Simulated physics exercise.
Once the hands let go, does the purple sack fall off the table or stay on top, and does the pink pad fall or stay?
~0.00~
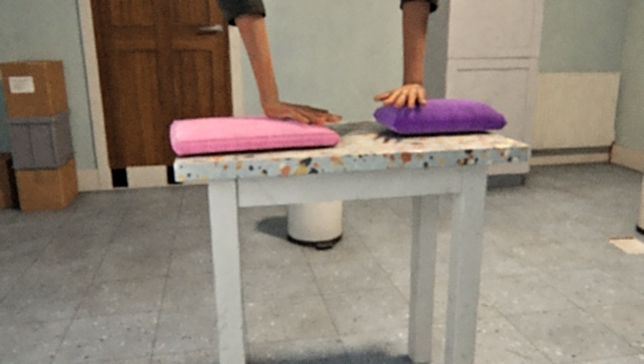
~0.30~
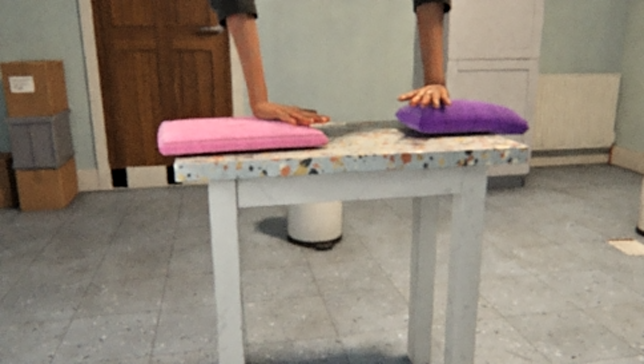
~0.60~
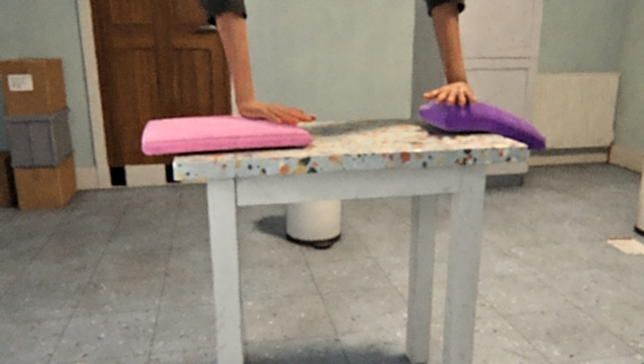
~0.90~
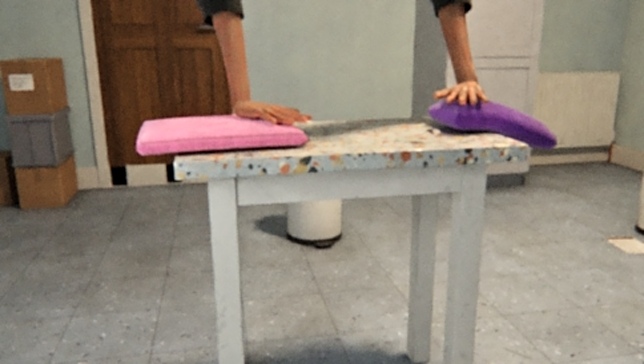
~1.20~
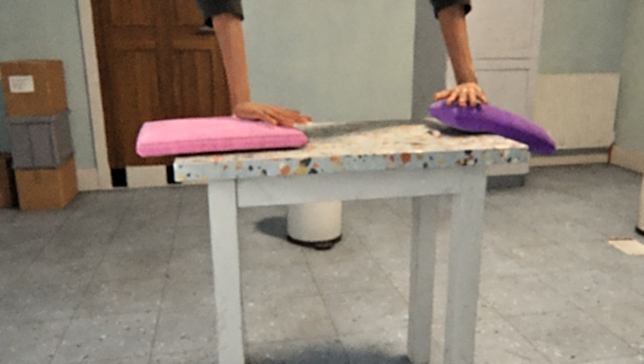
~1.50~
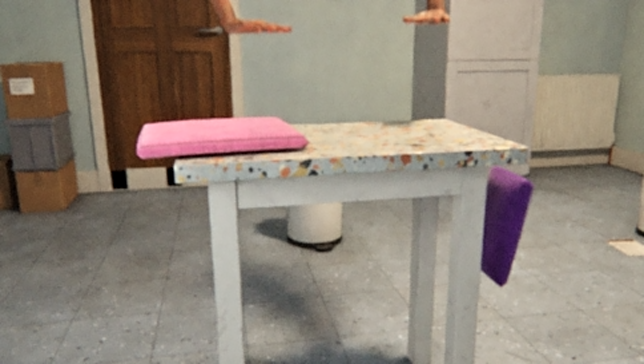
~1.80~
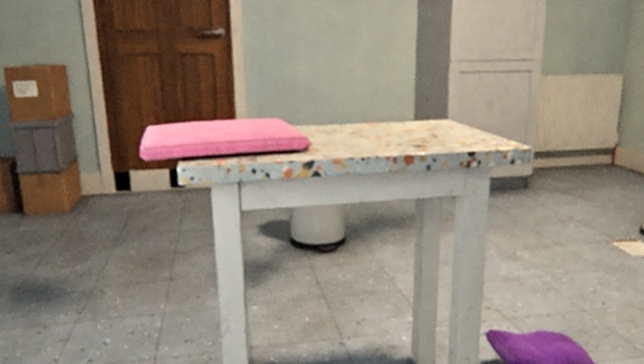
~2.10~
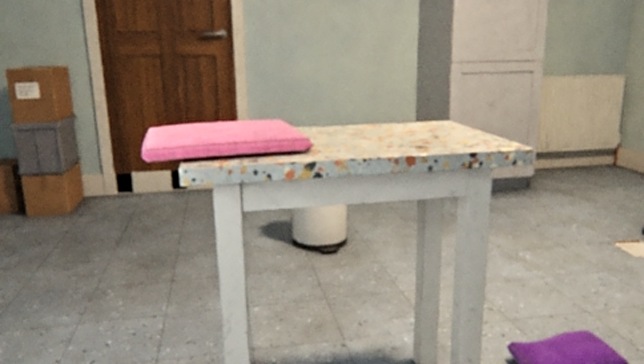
The purple sack tips over the right end and falls to the floor. The pink pad stays on top of the table.
